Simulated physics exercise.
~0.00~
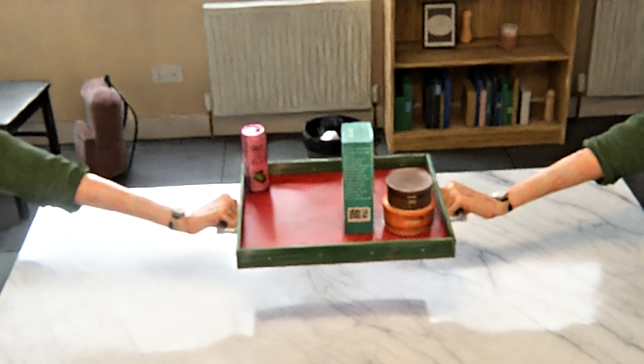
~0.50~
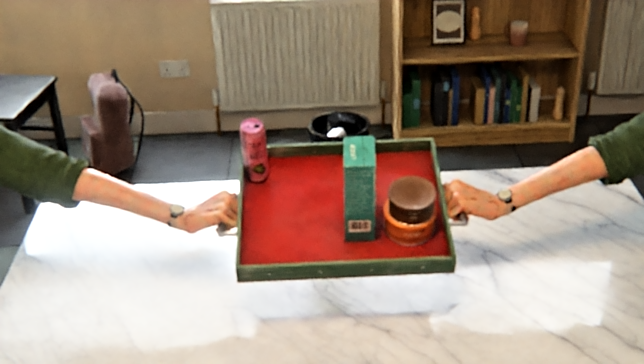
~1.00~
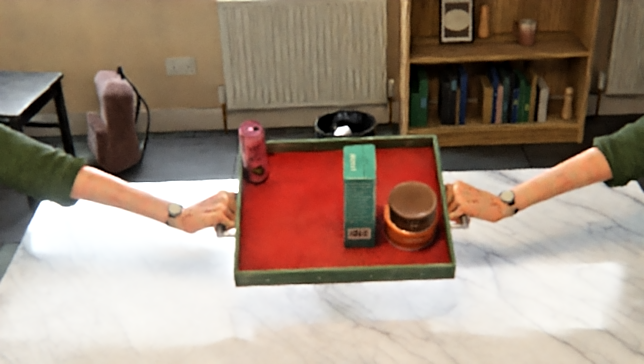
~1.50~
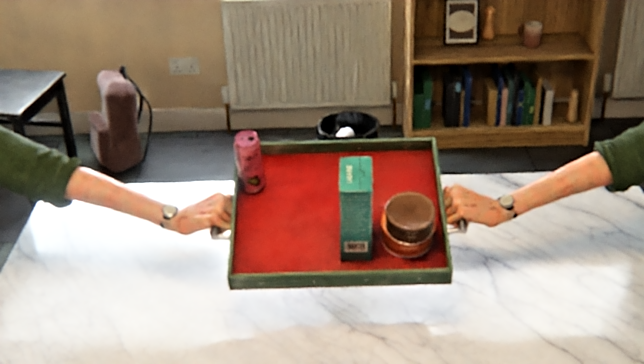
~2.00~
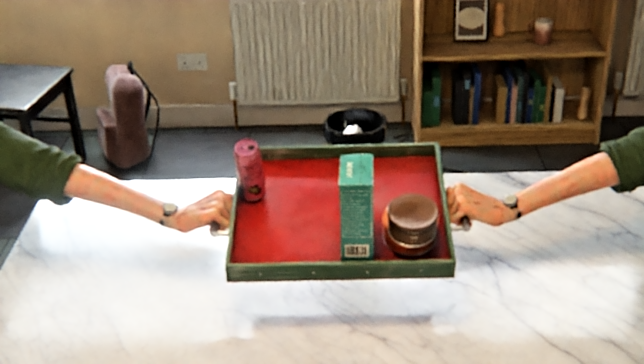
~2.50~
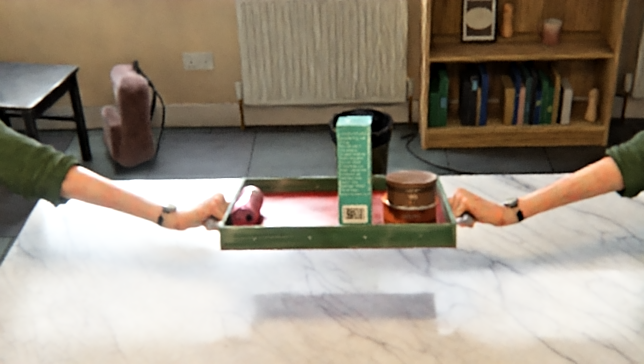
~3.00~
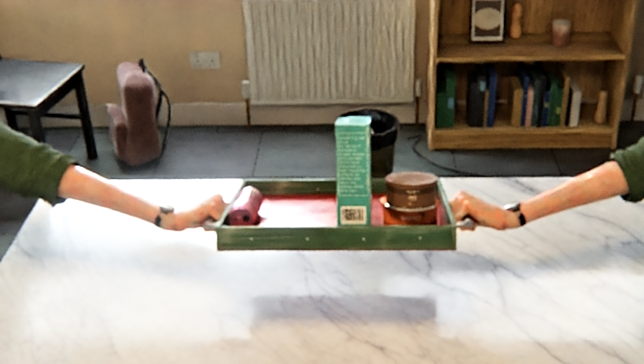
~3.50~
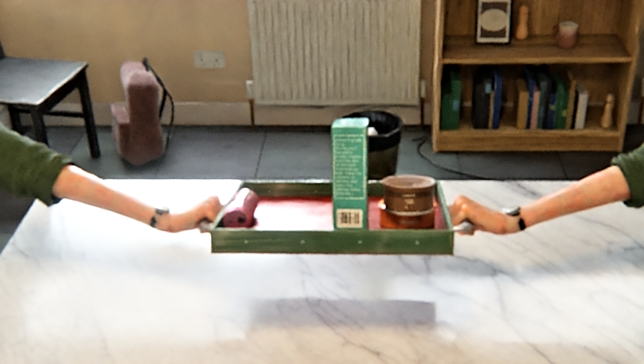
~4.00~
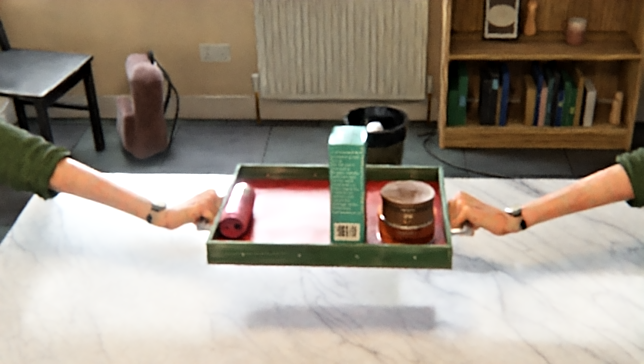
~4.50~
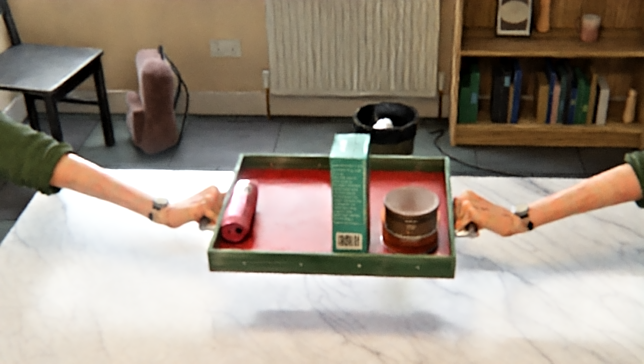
A tray held by two hands tilts both ways and levels, leaving the pink can toppled.
